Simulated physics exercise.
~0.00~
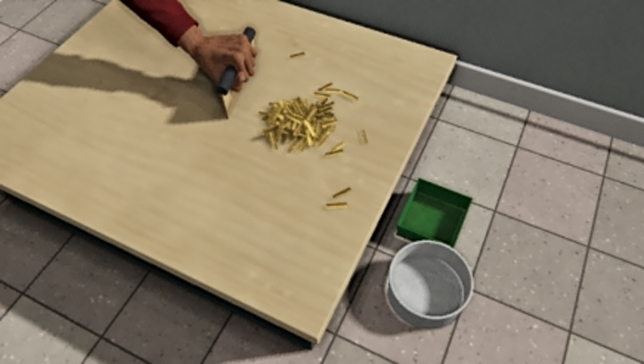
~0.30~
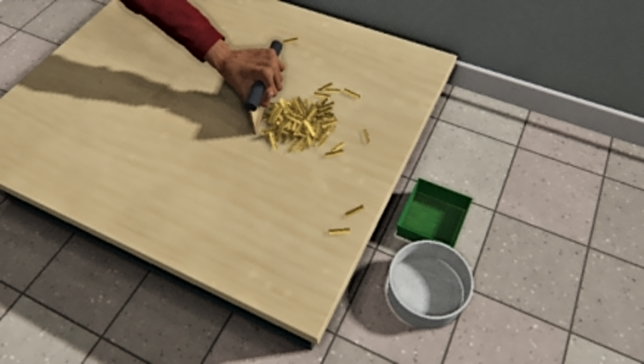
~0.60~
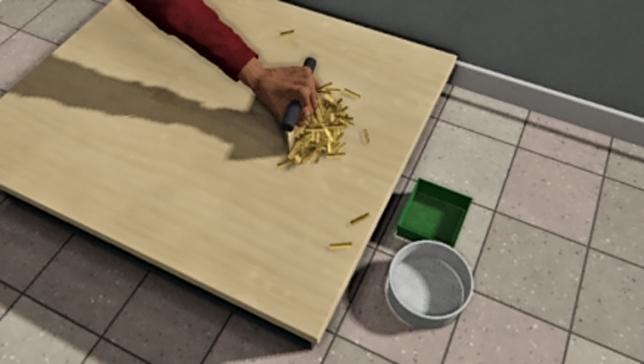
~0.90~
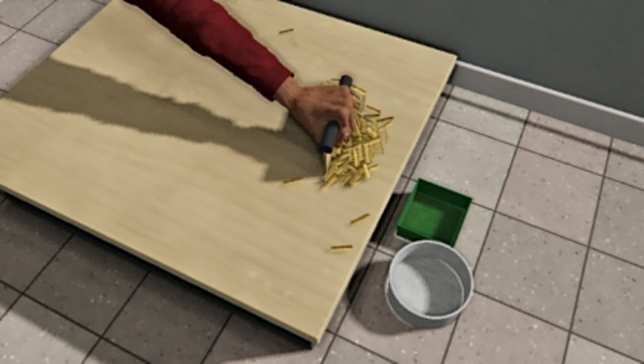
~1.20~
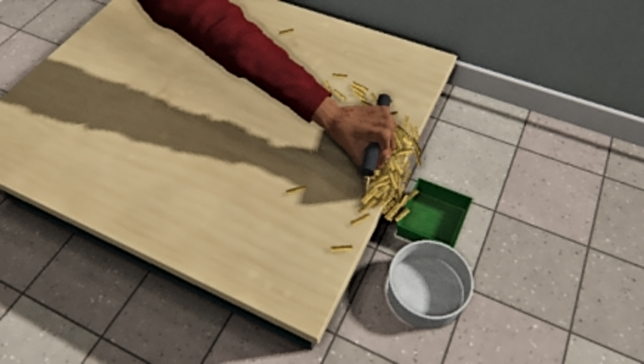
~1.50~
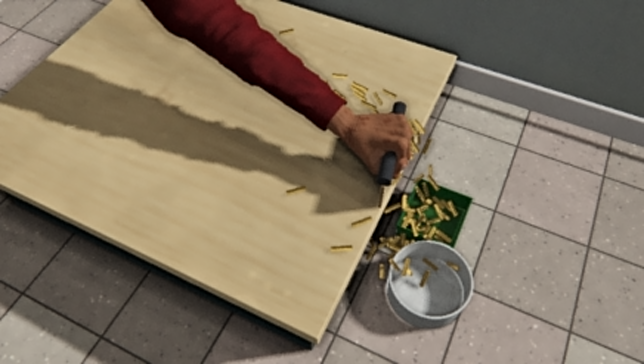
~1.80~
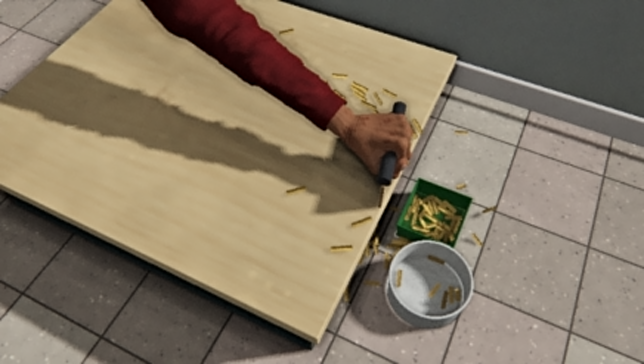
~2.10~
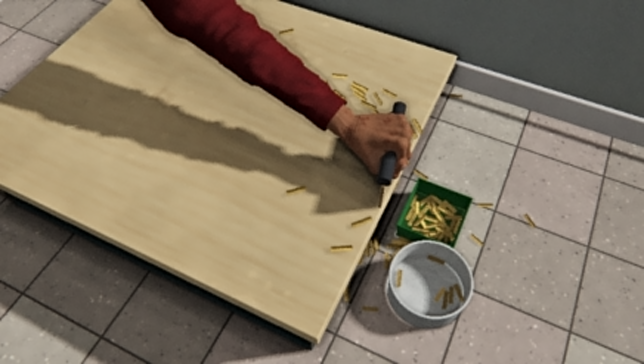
A hand with a scraper pushes pasta off a board, some landing in a green tin.
